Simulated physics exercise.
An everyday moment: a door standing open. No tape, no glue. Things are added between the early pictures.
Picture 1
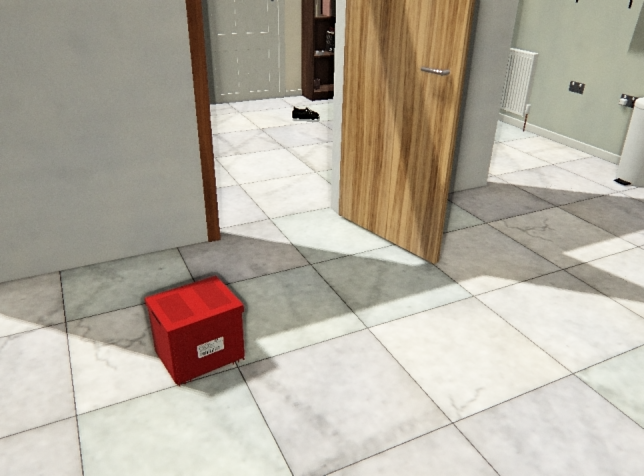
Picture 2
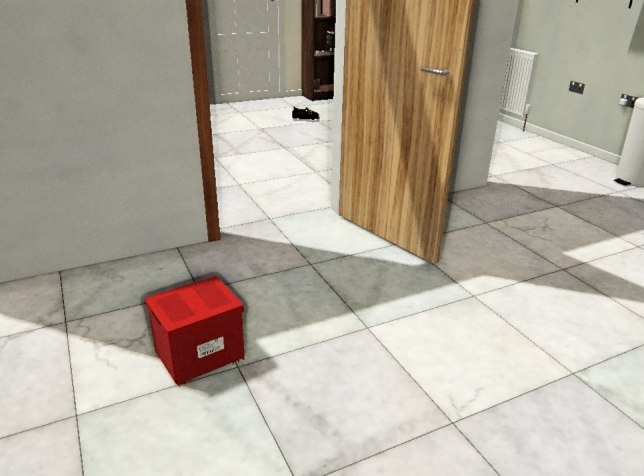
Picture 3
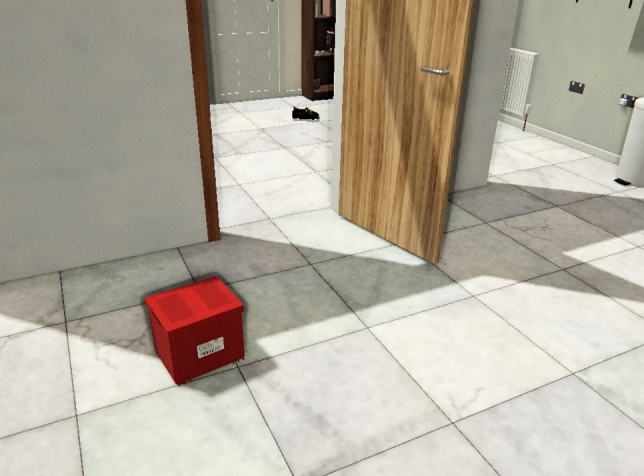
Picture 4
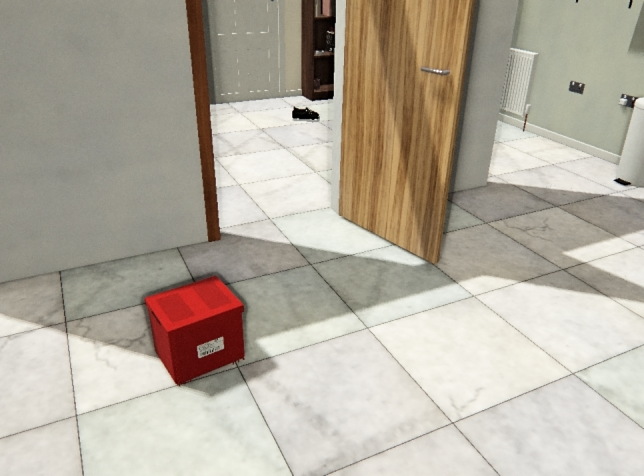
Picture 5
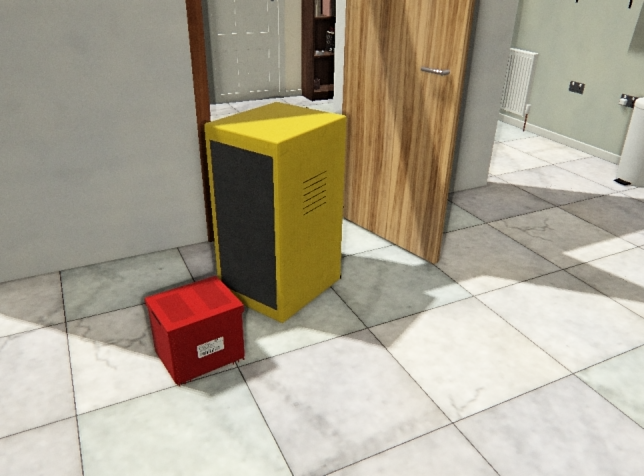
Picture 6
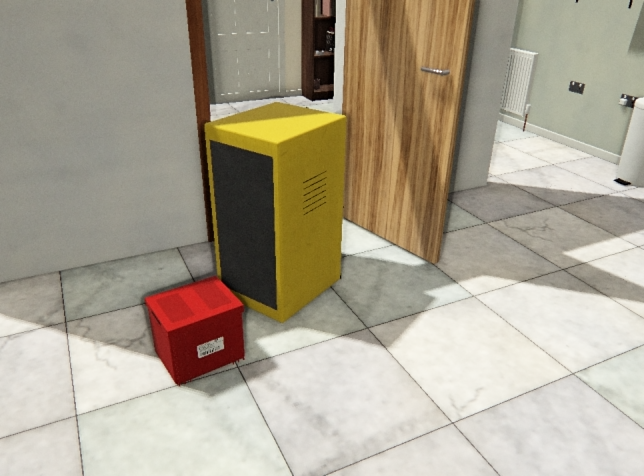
A yellow appliance appears behind the red tote, in front of the still, open door.
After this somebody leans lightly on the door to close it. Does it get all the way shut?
In the end the door jams.
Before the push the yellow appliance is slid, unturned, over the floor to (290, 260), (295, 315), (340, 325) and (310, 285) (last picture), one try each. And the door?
First try: It jams; second try: It reaches the frame; third try: It reaches the frame; fourth try: It stops short.
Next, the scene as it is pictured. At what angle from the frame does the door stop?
About 65°.
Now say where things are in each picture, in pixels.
The first frame shows door wide open and still; red tote (197, 329).
The second frame shows door wide open and still; red tote (197, 329).
The third frame shows door wide open and still; red tote (197, 329).
The fourth frame shows door wide open and still; red tote (197, 329).
The fifth frame shows door wide open and still; red tote (197, 329).
The sixth frame shows door wide open and still; yellow appliance (280, 210); red tote (197, 329).
Then, 0.50 s after the last picture, door at 90°.
Then, 0.80 s after the last picture, door at 70°.
At rest, door at 63°; both in place. Seen from the same camera at the end, yellow appliance near (278, 210).
